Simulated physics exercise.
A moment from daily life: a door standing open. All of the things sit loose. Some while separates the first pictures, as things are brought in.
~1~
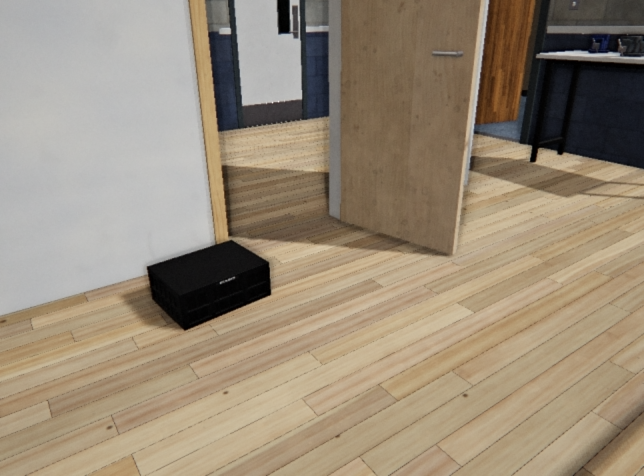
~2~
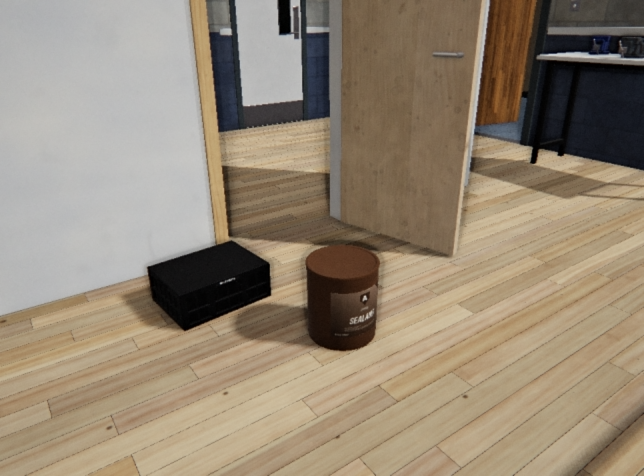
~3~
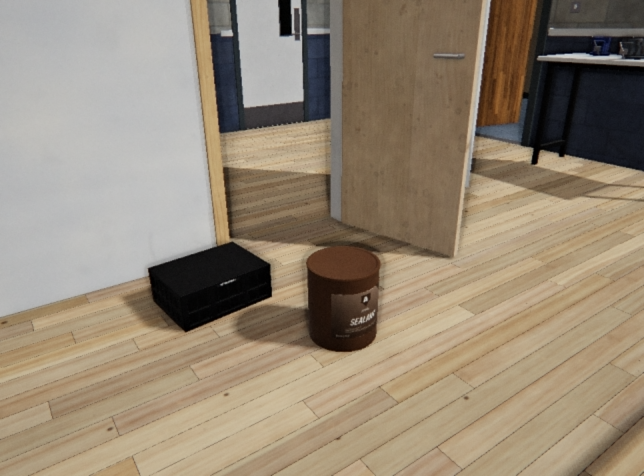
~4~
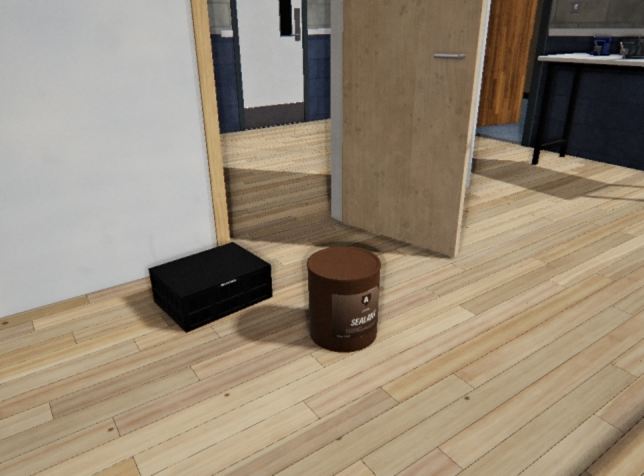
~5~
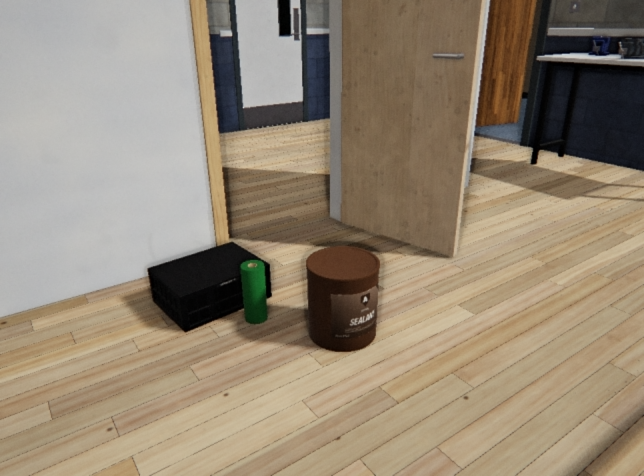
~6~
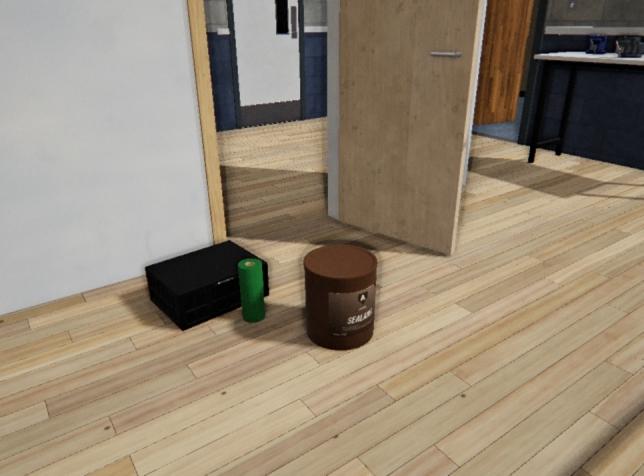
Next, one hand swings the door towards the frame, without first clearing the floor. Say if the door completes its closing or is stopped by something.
The attempt works.
Then, 0.90 s later than the last frame, door at 70°.
Then, 1.60 s later than the last frame, door at 31°.
When it is over, door at 0°; all 3 as before. End places, in pixels of the last picture, green roll near (252, 291).
